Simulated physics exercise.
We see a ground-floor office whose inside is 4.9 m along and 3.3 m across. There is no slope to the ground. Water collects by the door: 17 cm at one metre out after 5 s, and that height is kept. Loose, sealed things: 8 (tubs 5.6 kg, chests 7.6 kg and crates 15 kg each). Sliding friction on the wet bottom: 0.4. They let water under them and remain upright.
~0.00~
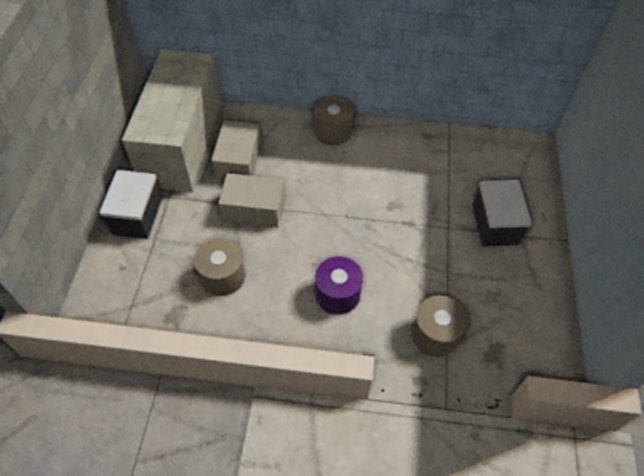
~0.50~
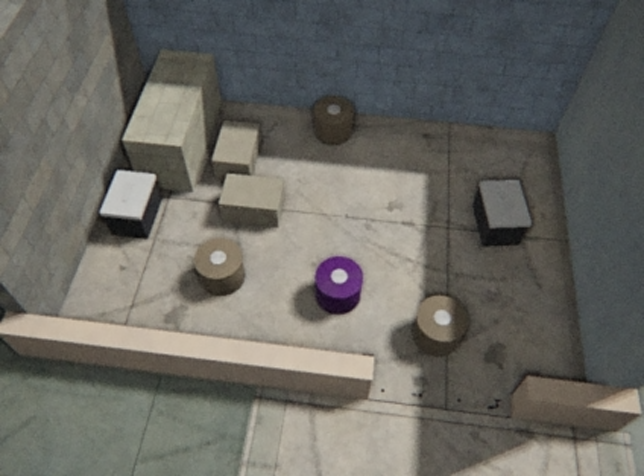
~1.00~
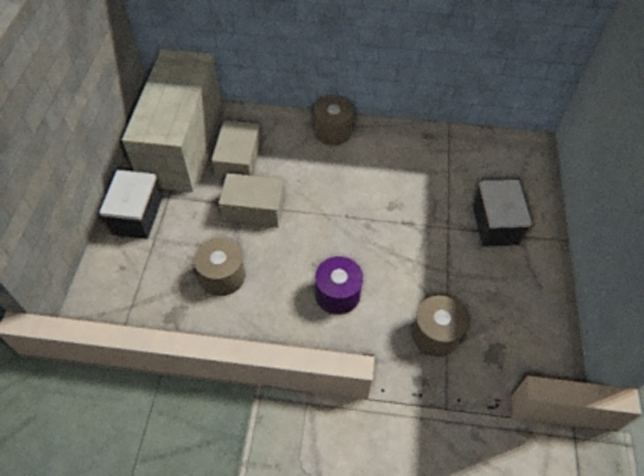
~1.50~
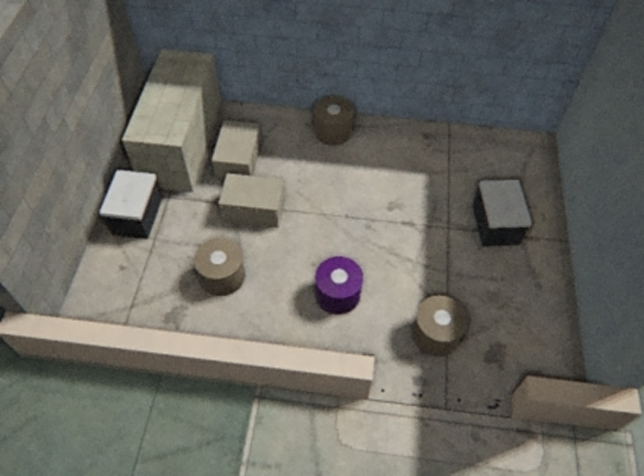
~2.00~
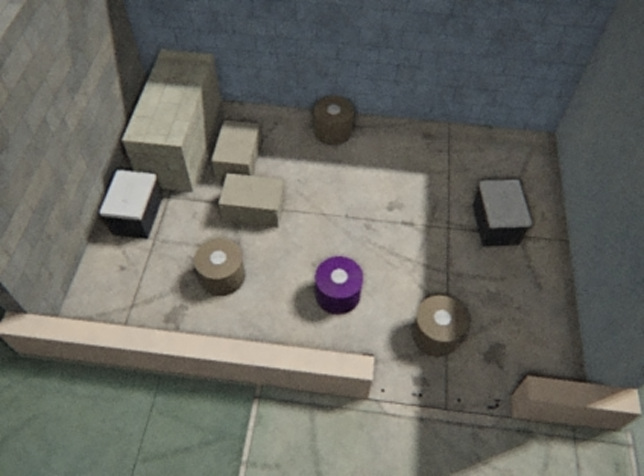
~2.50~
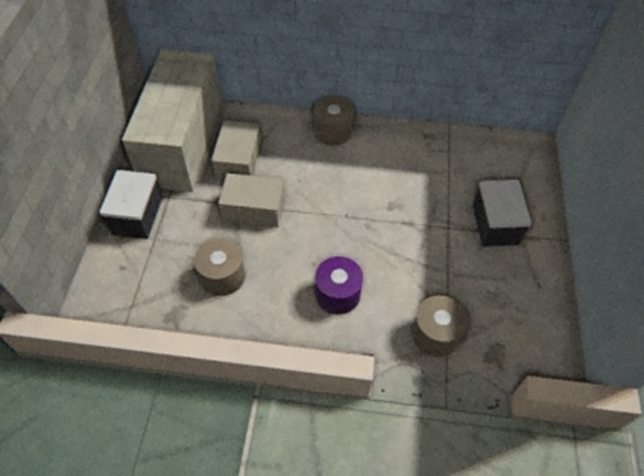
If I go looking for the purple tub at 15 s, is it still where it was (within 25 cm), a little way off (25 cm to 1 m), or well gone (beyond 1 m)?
It is a little way off.
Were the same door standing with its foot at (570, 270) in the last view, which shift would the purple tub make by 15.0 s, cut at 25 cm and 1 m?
By then the purple tub has been carried a long way.
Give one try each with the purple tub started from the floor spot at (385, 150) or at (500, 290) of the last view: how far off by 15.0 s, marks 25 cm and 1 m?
A long trip, then a long trip.
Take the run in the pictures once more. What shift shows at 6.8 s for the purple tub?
It has shifted about 20 cm.
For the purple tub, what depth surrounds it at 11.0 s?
Close to 2 centimetres.
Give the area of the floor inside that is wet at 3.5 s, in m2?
Wet area: Approx. 1.0 m2.
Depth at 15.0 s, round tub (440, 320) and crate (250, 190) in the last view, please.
Close to 8 and 6 centimetres.
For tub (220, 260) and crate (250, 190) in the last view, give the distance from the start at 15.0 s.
They've ended up 80 cm and 120 cm away, in that order.
After 3.5 s the purple tub is near (339, 277), 0.0 m from its start, aground; 0 afloat.
After 6.8 s the purple tub is near (320, 270), 0.2 m from its start, aground; 1 afloat.
After 11.0 s the purple tub is near (317, 270), 0.2 m from its start, aground; 3 afloat.
After 15.0 s the purple tub is near (328, 328), 0.5 m from its start, afloat; 8 afloat.
